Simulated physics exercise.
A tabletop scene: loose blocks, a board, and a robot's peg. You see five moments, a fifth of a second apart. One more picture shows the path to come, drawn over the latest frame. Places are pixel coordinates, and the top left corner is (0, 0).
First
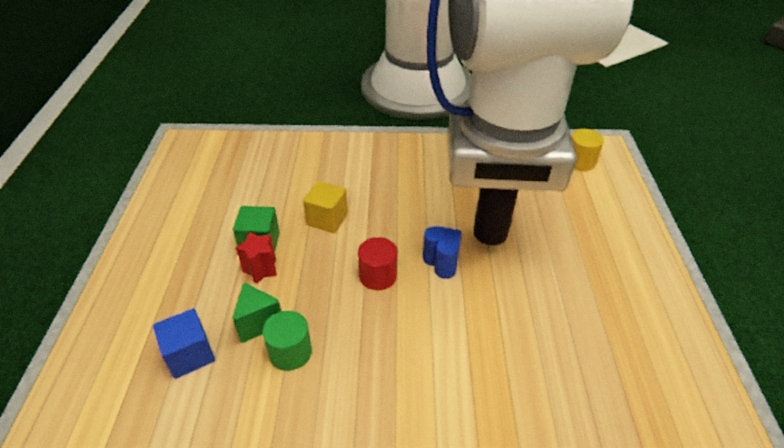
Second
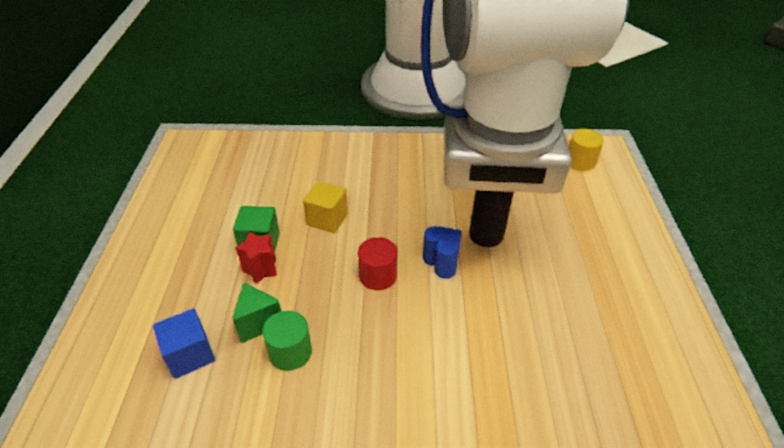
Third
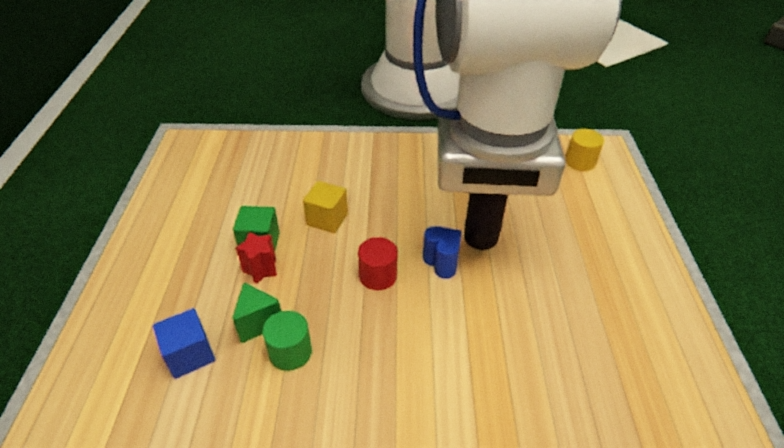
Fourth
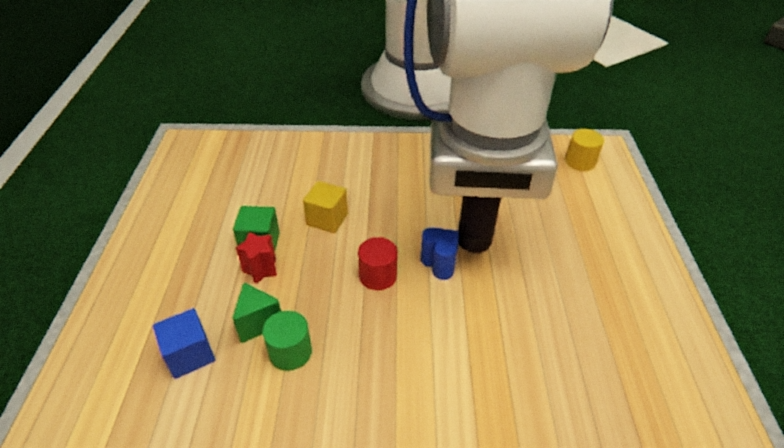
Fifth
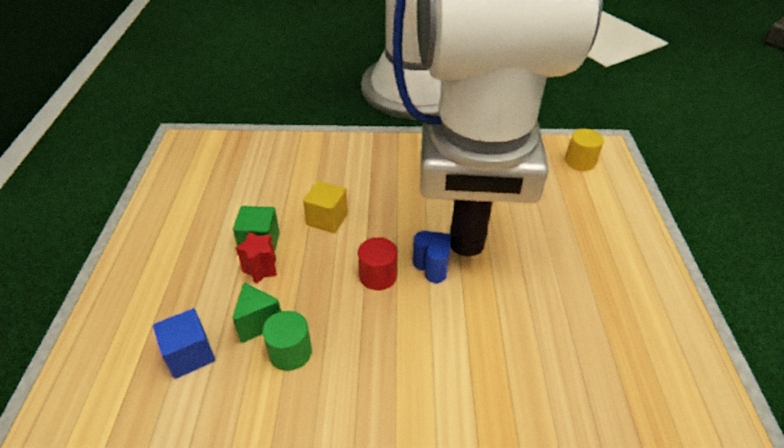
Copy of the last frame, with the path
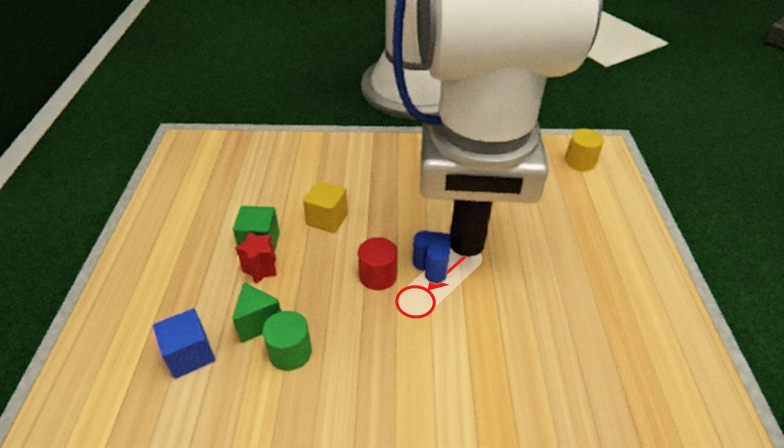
On a light wooden tabletop scattered with red, green, blue and yellow blocks, a robot arm holds its dark peg to the right of a blue heart-shaped block. The peg moves slowly left toward that block, then nudges it slightly left toward the red round block, while the other blocks stay still.
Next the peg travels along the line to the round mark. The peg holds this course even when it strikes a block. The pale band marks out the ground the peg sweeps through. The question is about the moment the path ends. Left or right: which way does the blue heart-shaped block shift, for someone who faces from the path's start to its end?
Over to the right.
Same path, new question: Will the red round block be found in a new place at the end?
My answer is yes.
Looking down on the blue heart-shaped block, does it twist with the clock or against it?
Top view: Clockwise.
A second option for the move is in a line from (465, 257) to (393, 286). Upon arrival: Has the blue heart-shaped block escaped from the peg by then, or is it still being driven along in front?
The peg still has it in front.
Path on the board, from (465, 257) to (416, 301).
What follows on the original path. Halfway along, peg (442, 266); red round block (368, 252); blue heart-shaped block (403, 255), turned 35° clockwise.
At the end, peg (416, 289); red round block (353, 248); blue heart-shaped block (383, 265), turned 90° clockwise.
